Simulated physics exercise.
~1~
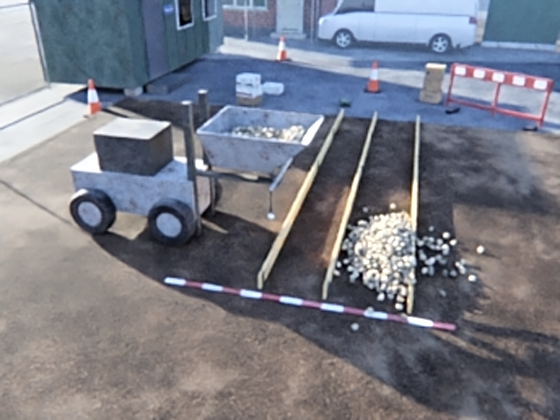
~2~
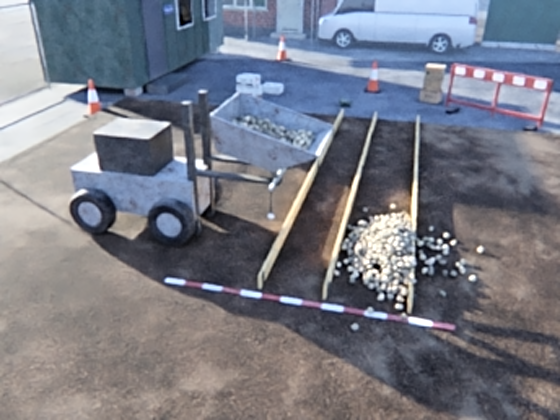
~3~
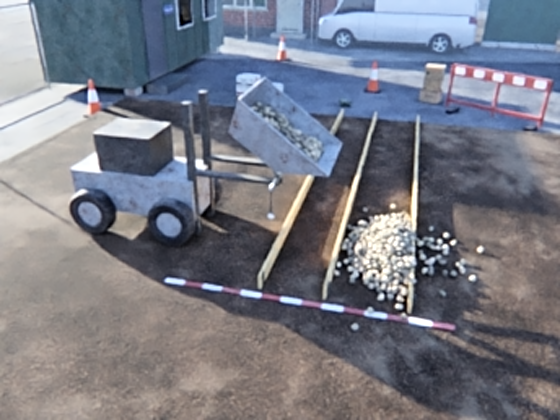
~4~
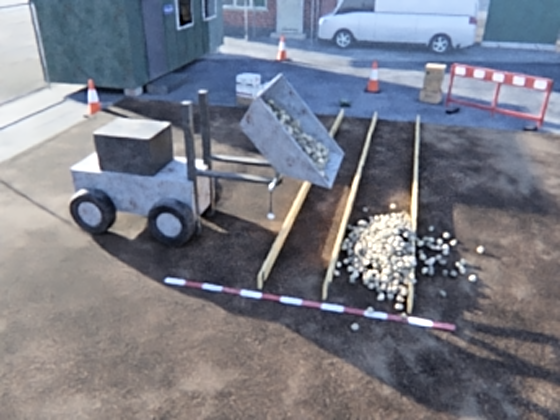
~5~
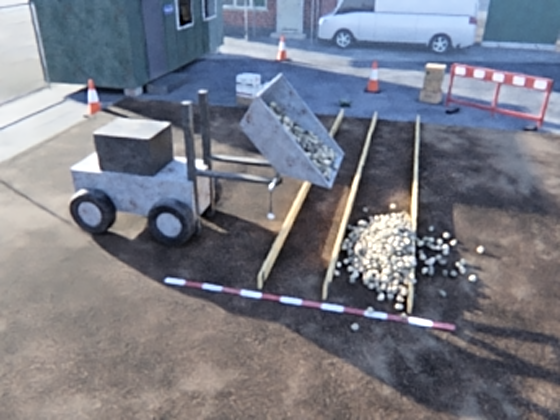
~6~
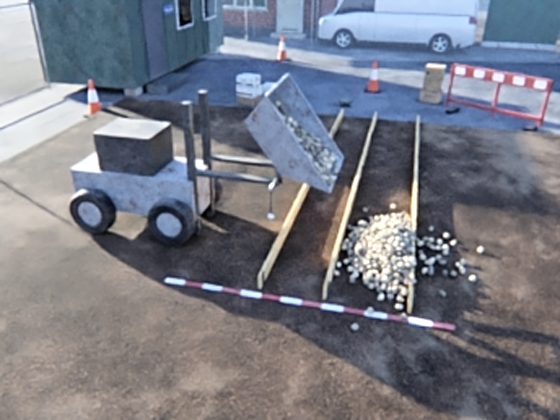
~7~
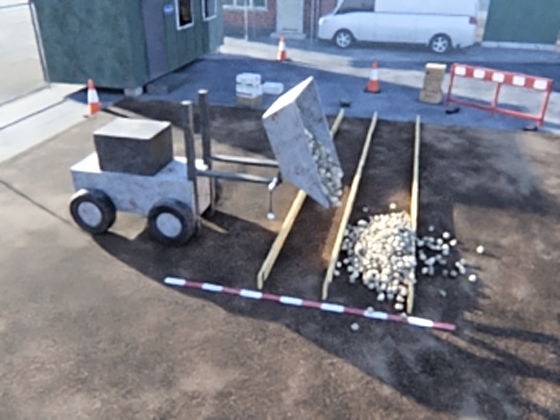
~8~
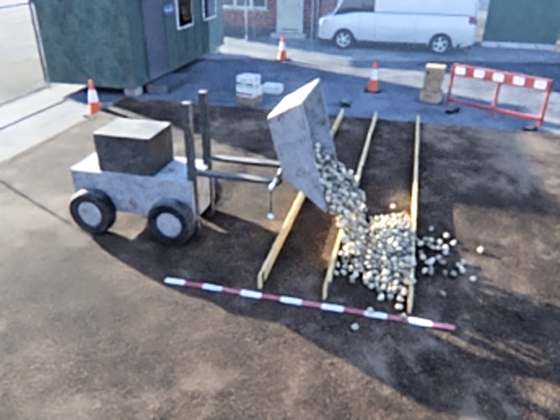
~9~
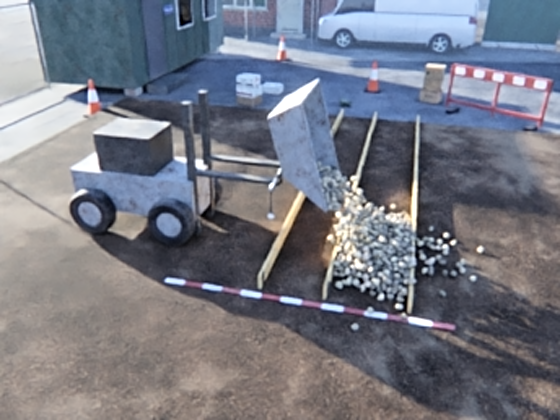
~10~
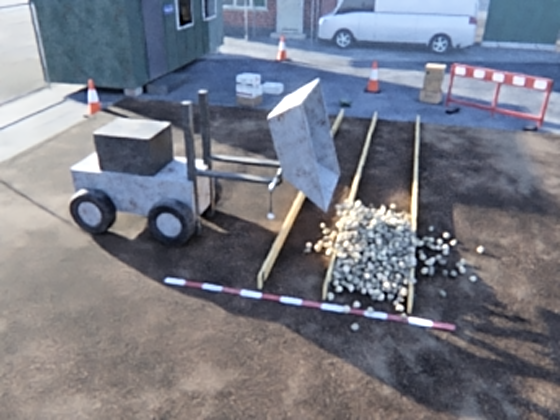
A grey fork truck with a dark block on top stands at left on a sunlit dark yard, seen from above, holding a metal skip of pale crushed stones. Yellow planks run across the ground to its right, with an earlier stone heap by the farthest one, a red and white staff in front, and a green hut, cones, a barrier and a white van behind. The skip tips to the right, pauses with its stones still inside, then tips steeper. The stones pour out over the middle plank onto the heap. The skip ends steeply tilted and emptied above a broader pile, mostly between the last two planks.
